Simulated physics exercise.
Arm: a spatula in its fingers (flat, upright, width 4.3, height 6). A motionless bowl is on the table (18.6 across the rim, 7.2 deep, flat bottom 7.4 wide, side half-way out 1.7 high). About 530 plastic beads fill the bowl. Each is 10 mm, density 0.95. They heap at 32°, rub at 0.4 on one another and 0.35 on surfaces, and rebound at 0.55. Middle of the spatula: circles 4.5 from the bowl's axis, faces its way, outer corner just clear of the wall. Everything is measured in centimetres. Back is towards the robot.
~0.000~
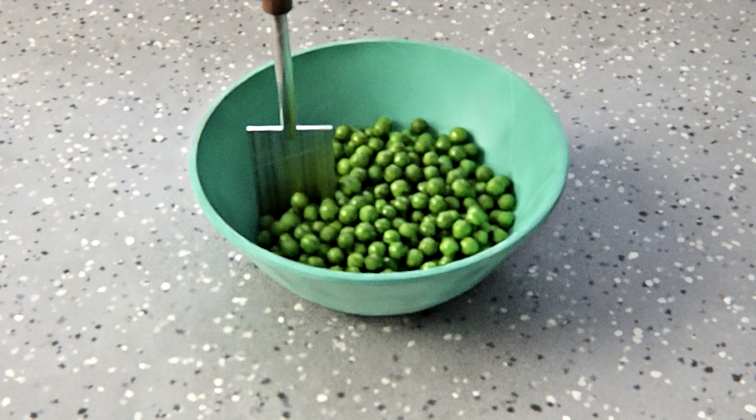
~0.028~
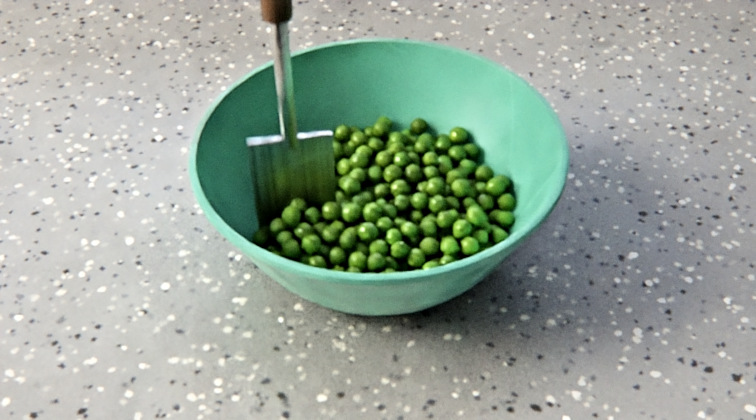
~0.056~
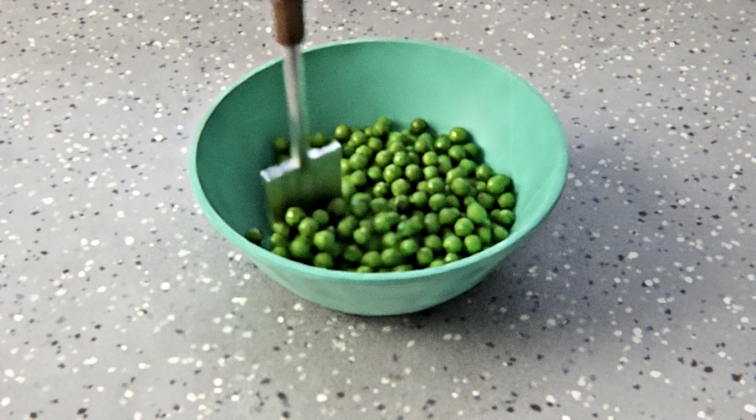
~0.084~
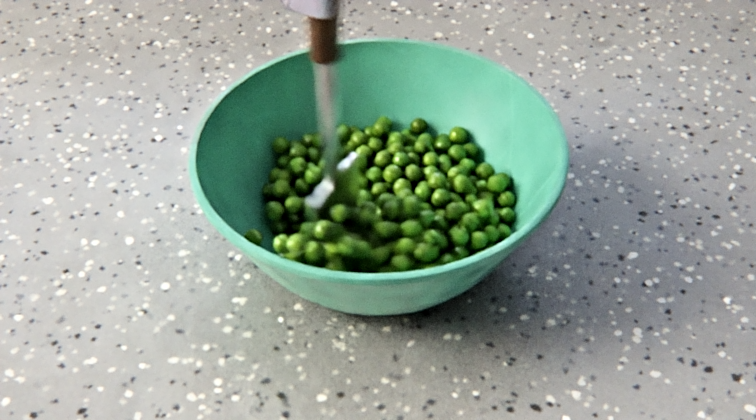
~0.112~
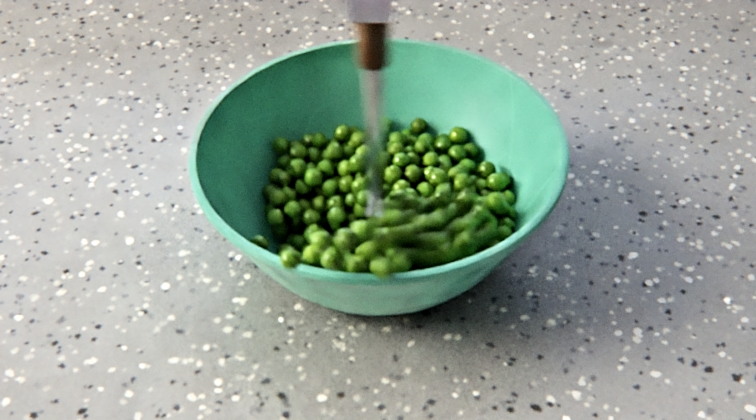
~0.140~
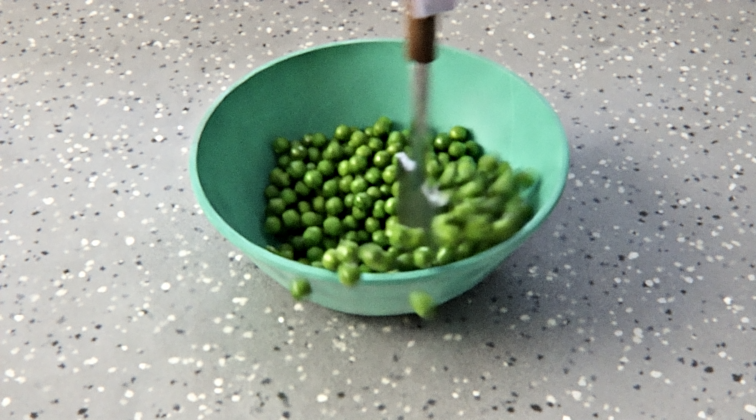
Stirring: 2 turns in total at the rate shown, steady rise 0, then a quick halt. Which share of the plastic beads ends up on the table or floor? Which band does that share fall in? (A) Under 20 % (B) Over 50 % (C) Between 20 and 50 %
The answer is C.
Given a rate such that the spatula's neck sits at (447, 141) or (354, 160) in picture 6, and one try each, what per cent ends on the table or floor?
Some 45 and 15 per cent respectively.
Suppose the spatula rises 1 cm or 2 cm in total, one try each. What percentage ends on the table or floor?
Close to 30 and 25 percent, in that order.
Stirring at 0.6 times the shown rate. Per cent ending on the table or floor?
Estimated share: Close to 10 per cent.
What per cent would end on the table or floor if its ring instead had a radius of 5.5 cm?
That would come to roughly 10 percent.
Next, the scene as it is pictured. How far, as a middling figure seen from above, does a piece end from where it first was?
11 cm.
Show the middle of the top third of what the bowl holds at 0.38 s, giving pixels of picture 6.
About pixel (258, 164).
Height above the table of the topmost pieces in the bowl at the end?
About 6.0 cm.
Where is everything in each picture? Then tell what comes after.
In the first frame, spatula neck at (287, 104), 0° round; upper third of the load around (385, 201), from x 265 to 505, top at y 125; 532 in the bowl.
In the second frame, spatula neck at (287, 113), 10° round; upper third of the load around (384, 204), from x 260 to 505, top at y 125.
In the third frame, spatula neck at (300, 136), 35° round; upper third of the load around (384, 211), from x 255 to 505, top at y 125.
In the fourth frame, spatula neck at (332, 154), 62° round; upper third of the load around (397, 218), from x 255 to 505, top at y 125.
In the fifth frame, spatula neck at (376, 161), 89° round; upper third of the load around (416, 223), from x 260 to 510, top at y 125; 530 in the bowl, 2 in flight or on the tool.
In the sixth frame, spatula neck at (421, 154), 117° round; upper third of the load around (449, 208), from x 270 to 525, top at y 125; 527 in the bowl, 5 in flight or on the tool.
After 0.38 s, 350° round, highest piece 10 above the table; 424 in the bowl, 56 on the table or floor, 52 in flight or on the tool.
After 0.62 s, 224° round, highest piece 9 above the table; 360 in the bowl, 156 on the table or floor, 16 in flight or on the tool.
After 0.94 s, 0° round, highest piece 6 above the table; 328 in the bowl, 201 on the table or floor, 3 in flight or on the tool.
After 1.64 s, 0° round, highest piece 6 above the table; 328 in the bowl, 204 on the table or floor.
At rest, 328 in the bowl, 204 on the table or floor. That is 38 % on the table or floor.
